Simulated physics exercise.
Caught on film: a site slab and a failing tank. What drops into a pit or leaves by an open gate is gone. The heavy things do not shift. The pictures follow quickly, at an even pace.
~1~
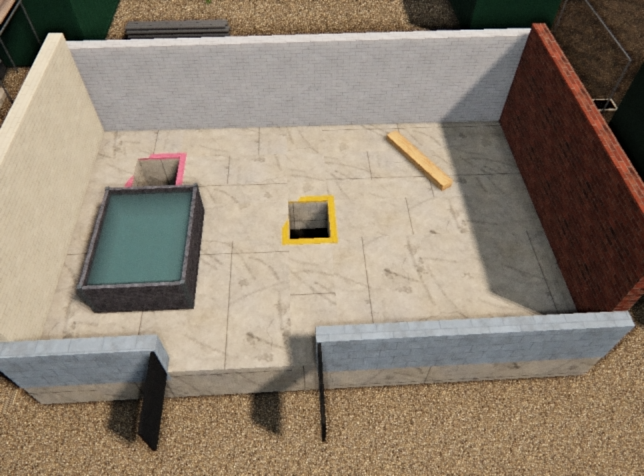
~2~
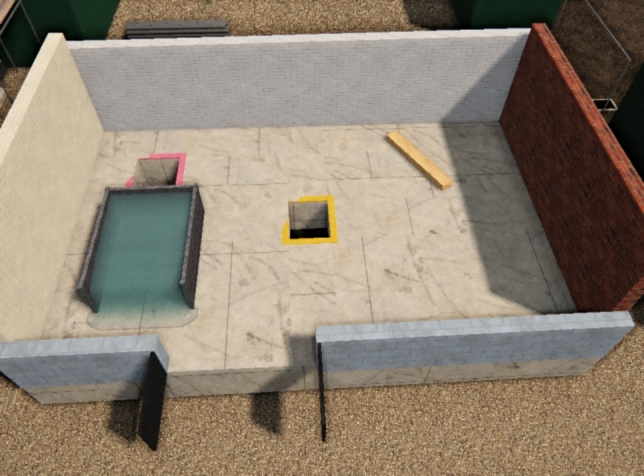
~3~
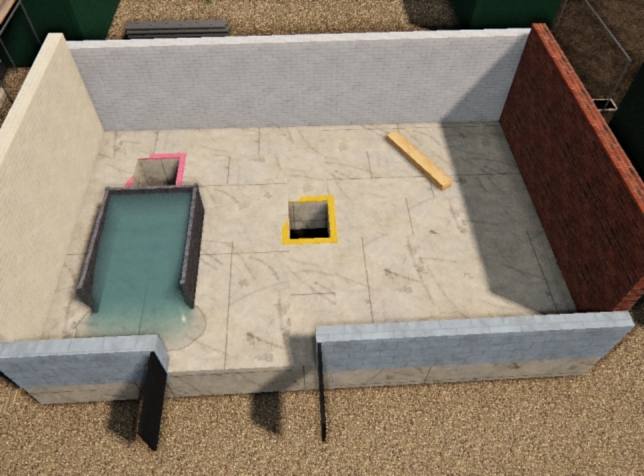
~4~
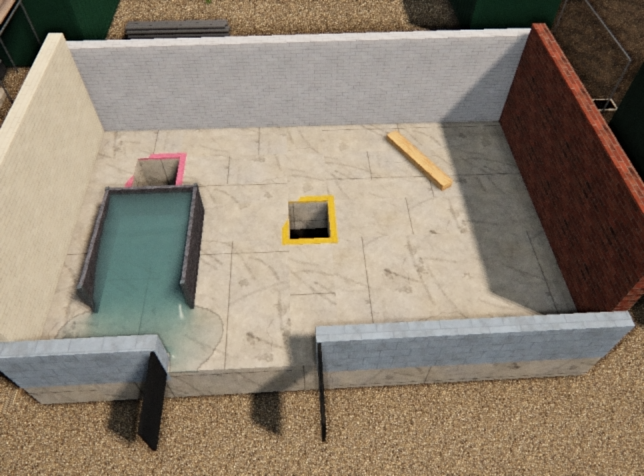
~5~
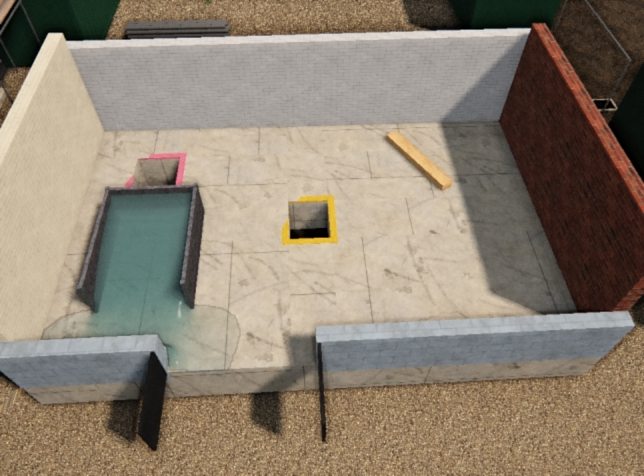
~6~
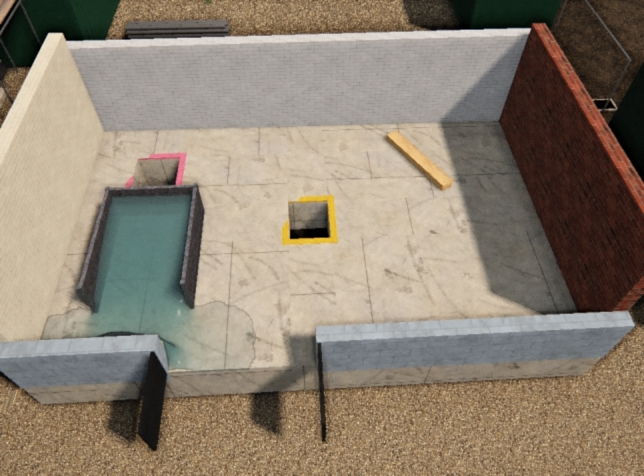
A dark-walled tank of greenish water on a pale walled slab lost its near side, and the water poured out toward the front wall, spreading left and right across the floor near the gateway.
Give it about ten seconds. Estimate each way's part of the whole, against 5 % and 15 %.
One by one: The gate takes over 15 %; the pink pit takes between 5 and 15 %; the yellow pit takes under 5 %.
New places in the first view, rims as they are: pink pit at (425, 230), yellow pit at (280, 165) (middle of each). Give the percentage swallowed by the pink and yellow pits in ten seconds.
Roughly, in per cent: Pink 2, yellow 8.
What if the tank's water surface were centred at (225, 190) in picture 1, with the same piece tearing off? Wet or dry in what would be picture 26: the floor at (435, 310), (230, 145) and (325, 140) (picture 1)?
In that order: Awash, free of water, clear.
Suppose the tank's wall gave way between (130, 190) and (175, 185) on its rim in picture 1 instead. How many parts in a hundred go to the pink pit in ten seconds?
Roughly, in per cent: Pink 55.
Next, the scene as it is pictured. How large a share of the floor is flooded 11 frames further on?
About 20 per cent.
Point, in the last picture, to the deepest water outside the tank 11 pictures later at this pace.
I would point to (35, 363).
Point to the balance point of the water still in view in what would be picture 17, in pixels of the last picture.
Close to (140, 297).
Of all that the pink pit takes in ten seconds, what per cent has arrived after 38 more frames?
About 55 per cent.
A moment on, water covers 10 % of the floor; the gate 7 %, the pink pit 0 %, the yellow pit 0 %.
Next, water covers 20 % of the floor; the gate 15 %, the pink pit 0 %, the yellow pit 0 %.
Then, water covers 35 % of the floor; the gate 24 %, the pink pit 2 %, the yellow pit 0 %.
Later, water covers 55 % of the floor; the gate 30 %, the pink pit 5 %, the yellow pit 0 %.
In the end, water covers 55 % of the floor; the gate 36 %, the pink pit 9 %, the yellow pit 2 %.
